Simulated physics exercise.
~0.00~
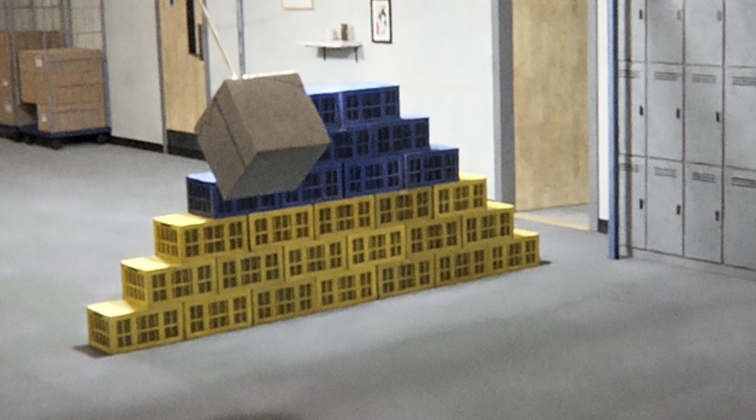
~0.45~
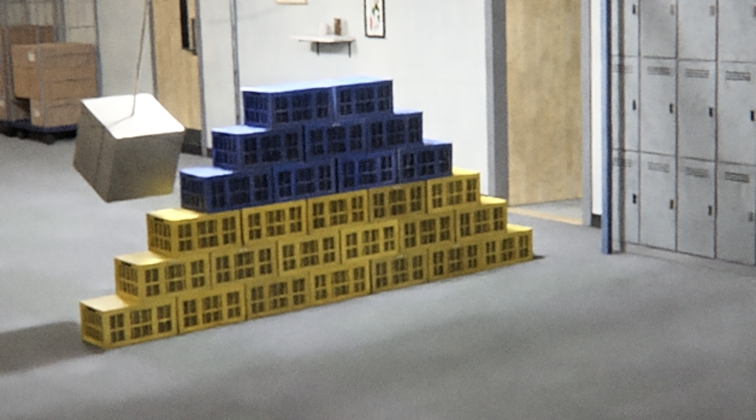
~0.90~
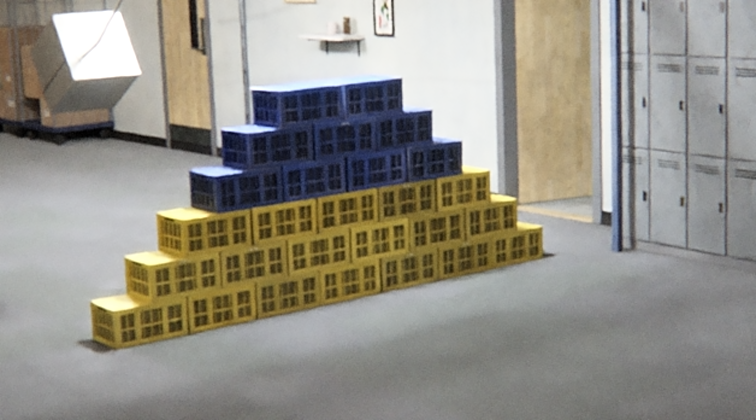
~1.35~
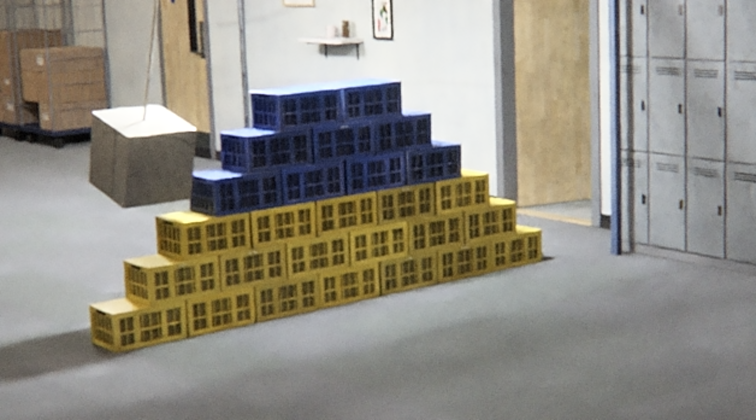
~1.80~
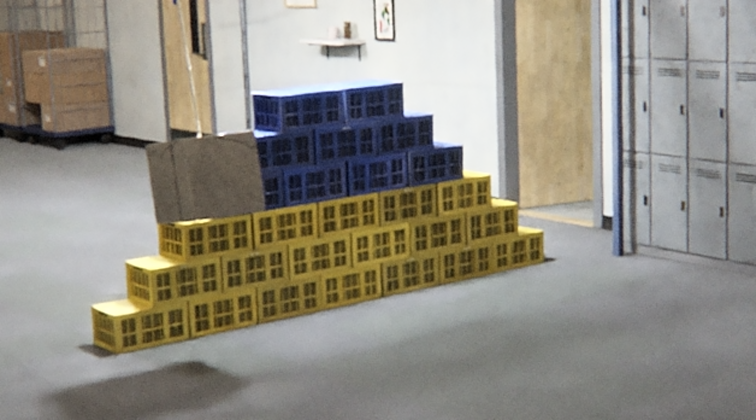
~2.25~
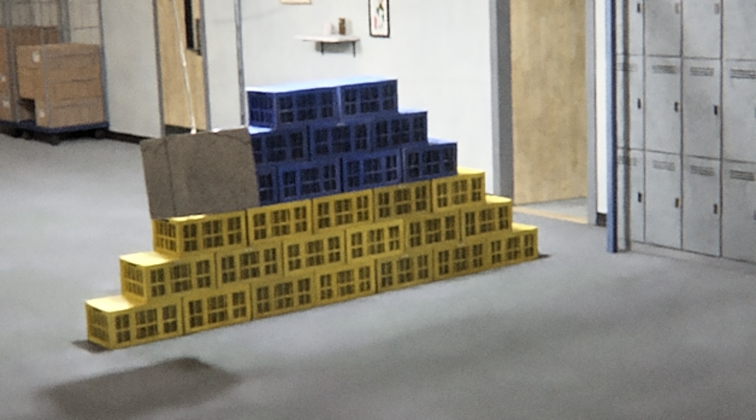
A stepped wall of yellow and blue crates stood in a room as a big grey block on a line swung away to the left and rose, then swung back toward it, ending in front of its left side with every crate still in place.
